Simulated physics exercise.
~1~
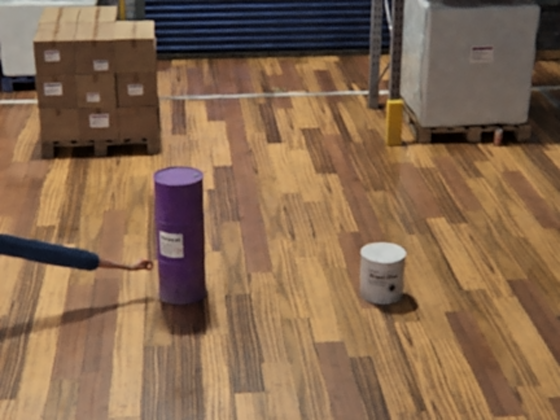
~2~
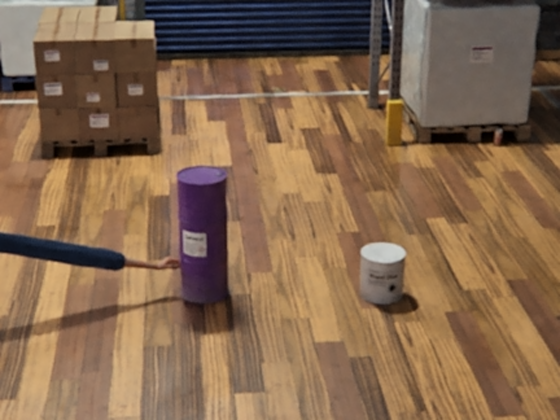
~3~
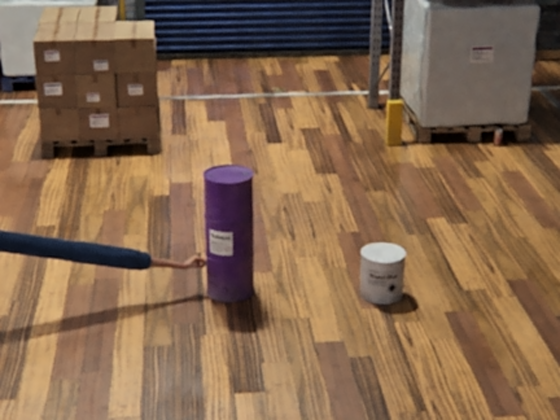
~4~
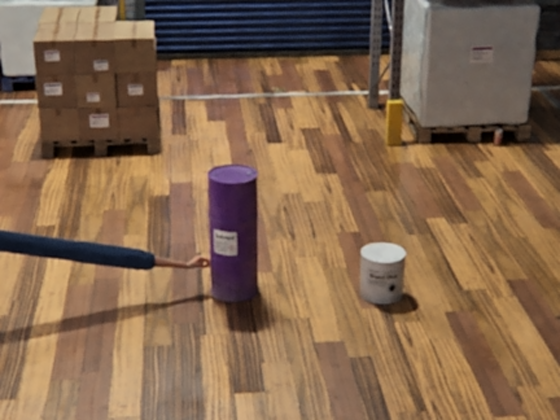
On a wood-plank floor in a storage space with stacked boxes behind, an outstretched hand in a dark blue sleeve pushed a tall purple drum slowly to the right toward a white pail, and the drum ended still upright, short of the unmoved pail.
